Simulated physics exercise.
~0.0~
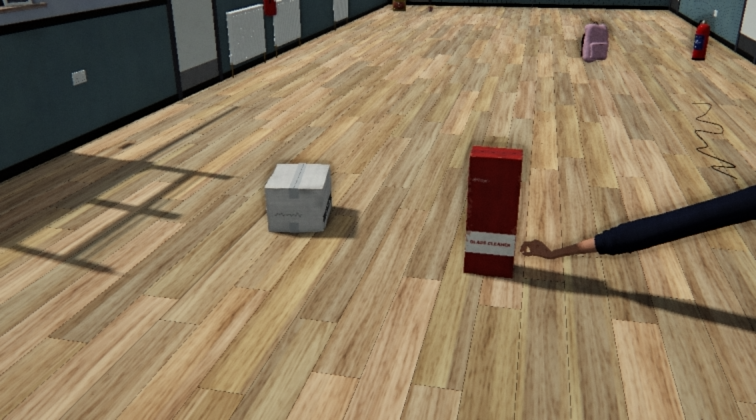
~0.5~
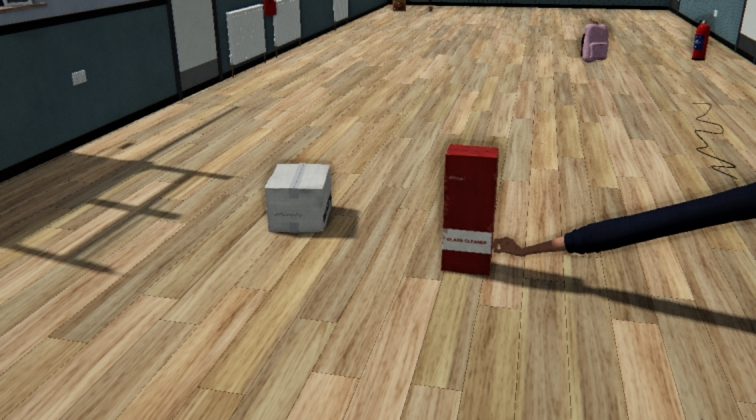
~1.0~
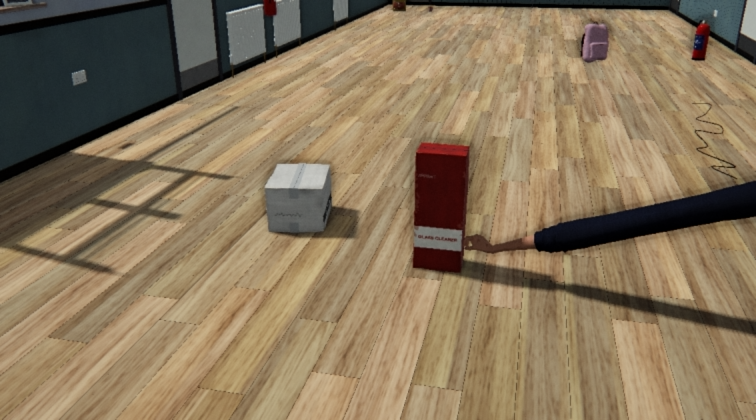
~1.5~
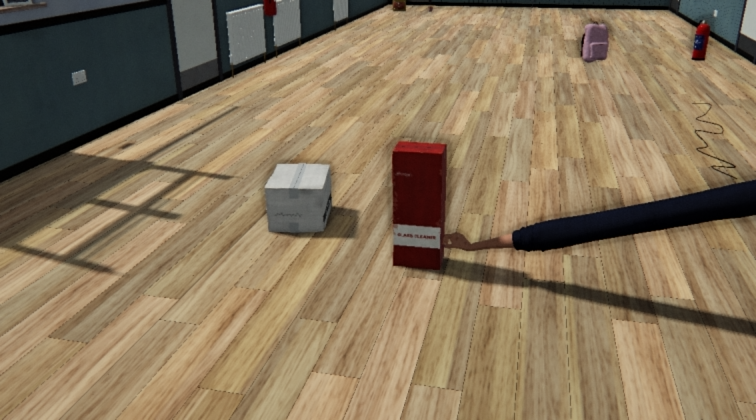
In a wide room with a wooden plank floor, a dark-sleeved arm reaches in from the right and pushes a tall red box steadily left toward a white box. The red box slides without tipping and ends upright, still short of the unmoved white box.
